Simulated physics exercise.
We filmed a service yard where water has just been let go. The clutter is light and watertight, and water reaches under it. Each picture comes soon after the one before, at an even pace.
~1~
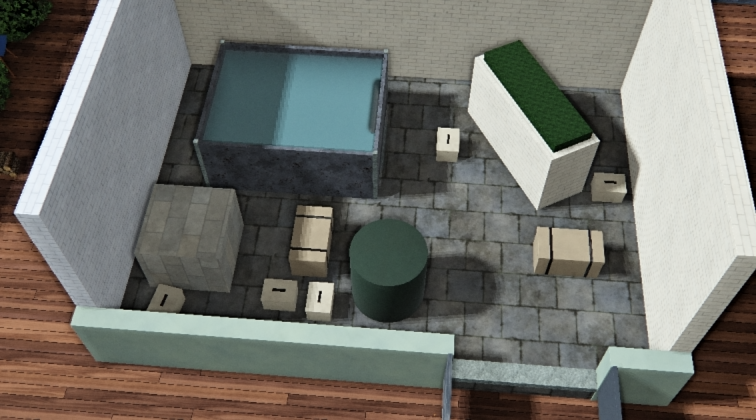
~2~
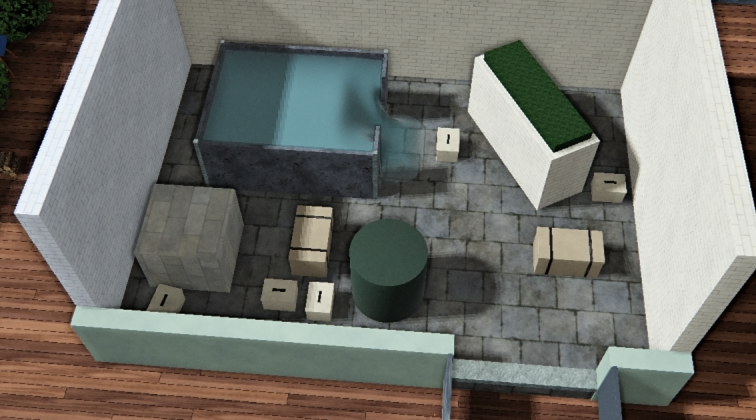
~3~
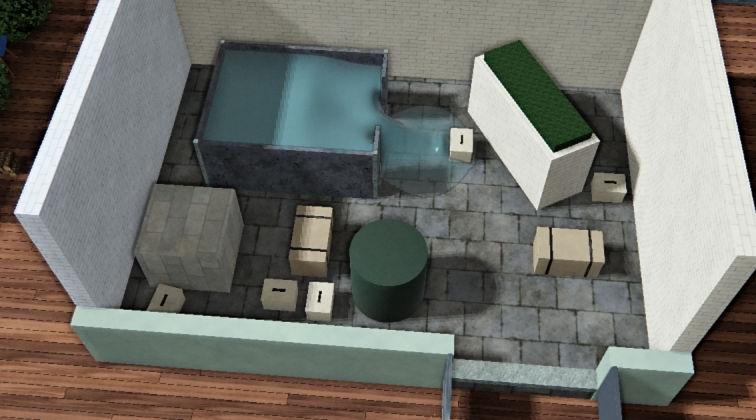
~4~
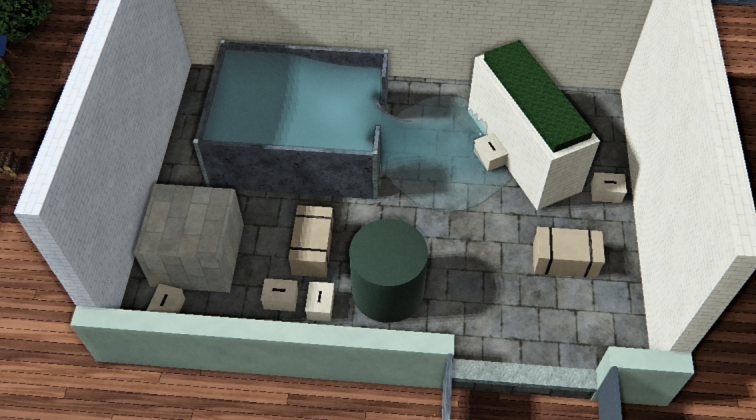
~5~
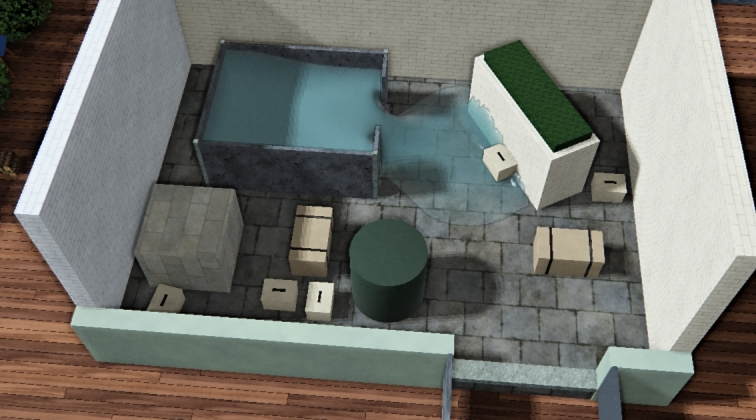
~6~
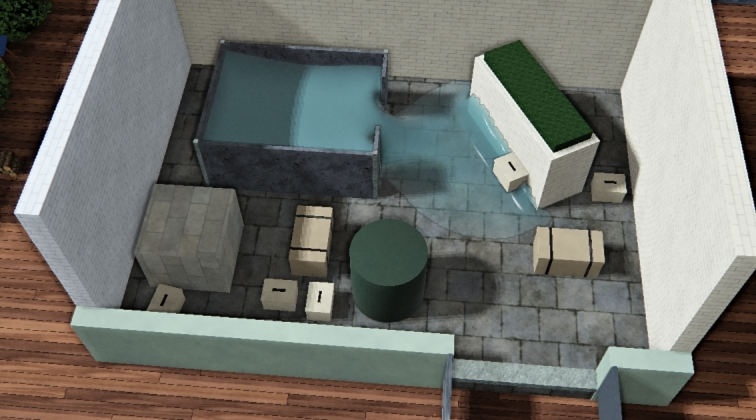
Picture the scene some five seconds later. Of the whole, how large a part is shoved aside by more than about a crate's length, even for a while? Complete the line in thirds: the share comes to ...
The share comes to between one and two thirds.
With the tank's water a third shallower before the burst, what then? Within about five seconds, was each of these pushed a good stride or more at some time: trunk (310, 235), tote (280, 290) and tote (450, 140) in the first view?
Going through them in turn, I'd say never got there, then never got there, then got there.
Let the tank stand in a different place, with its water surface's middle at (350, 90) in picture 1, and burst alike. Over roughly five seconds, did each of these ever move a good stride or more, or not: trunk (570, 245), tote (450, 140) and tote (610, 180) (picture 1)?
As listed: Swept aside, pushed that far, pushed that far.
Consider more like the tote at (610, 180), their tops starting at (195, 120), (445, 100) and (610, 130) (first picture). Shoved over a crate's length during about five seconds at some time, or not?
Here's how it goes: Sent far off, sent far off, and lastly sent far off.
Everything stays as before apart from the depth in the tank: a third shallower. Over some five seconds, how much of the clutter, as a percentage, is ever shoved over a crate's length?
Near 40 per cent of the loose things.
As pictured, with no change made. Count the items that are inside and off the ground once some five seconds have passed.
It works out to 2.
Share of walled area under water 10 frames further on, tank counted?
55 %, give or take.
A moment on, 1 of 7 are well off their spots; 1 afloat.
Next, 2 of 7 are well off their spots; 1 afloat.
Later, 3 of 7 are well off their spots; 2 afloat.
In the end, 3 of 7 are well off their spots, and 3 have been at some point; 2 afloat.
